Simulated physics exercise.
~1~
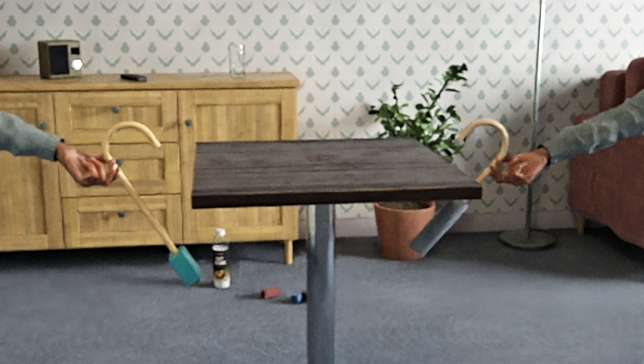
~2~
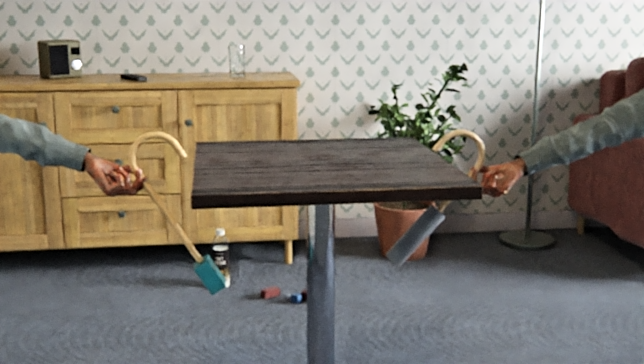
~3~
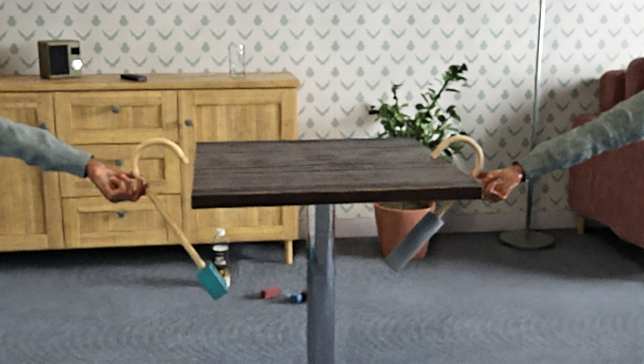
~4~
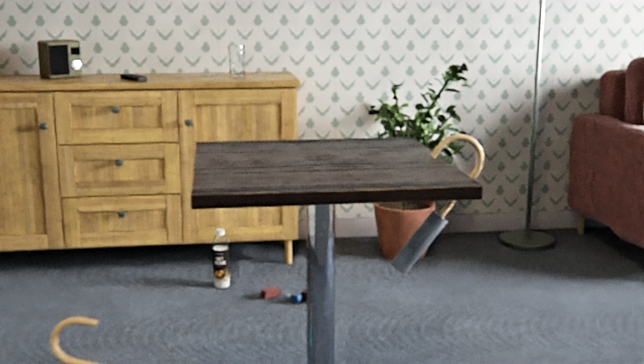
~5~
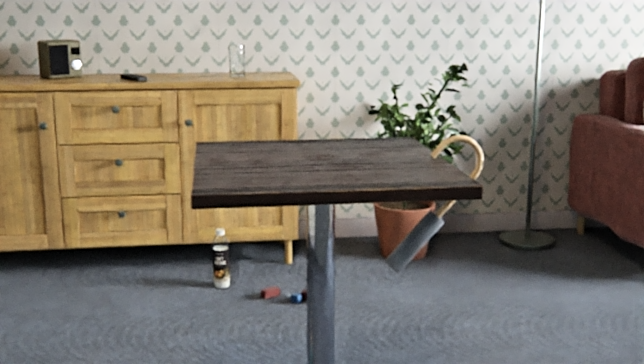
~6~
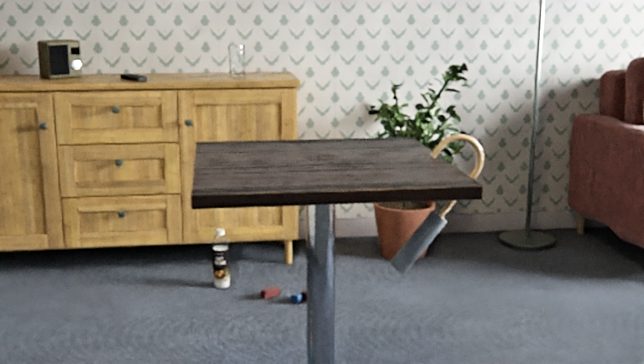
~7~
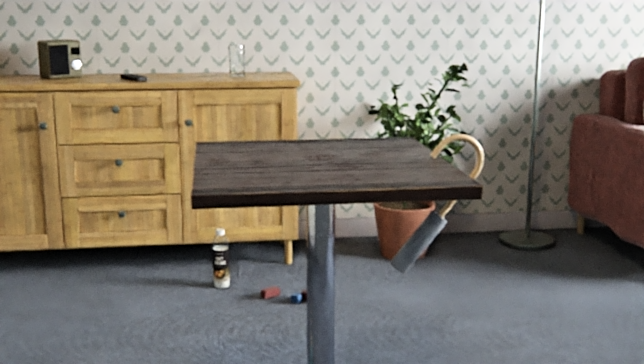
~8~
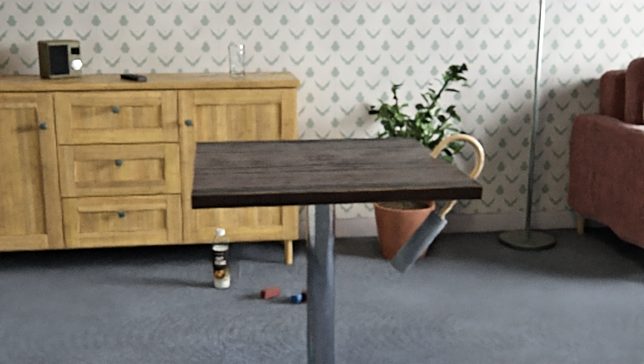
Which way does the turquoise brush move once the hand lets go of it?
The turquoise brush moves down, dropping away from the left edge of the table and out of view.
The video shows two hands bringing a turquoise brush and a grey umbrella, both with hooked handles, to opposite edges of a dark table. After the hands let go, the brush on the left falls out of view while the umbrella stays hooked on the right edge.
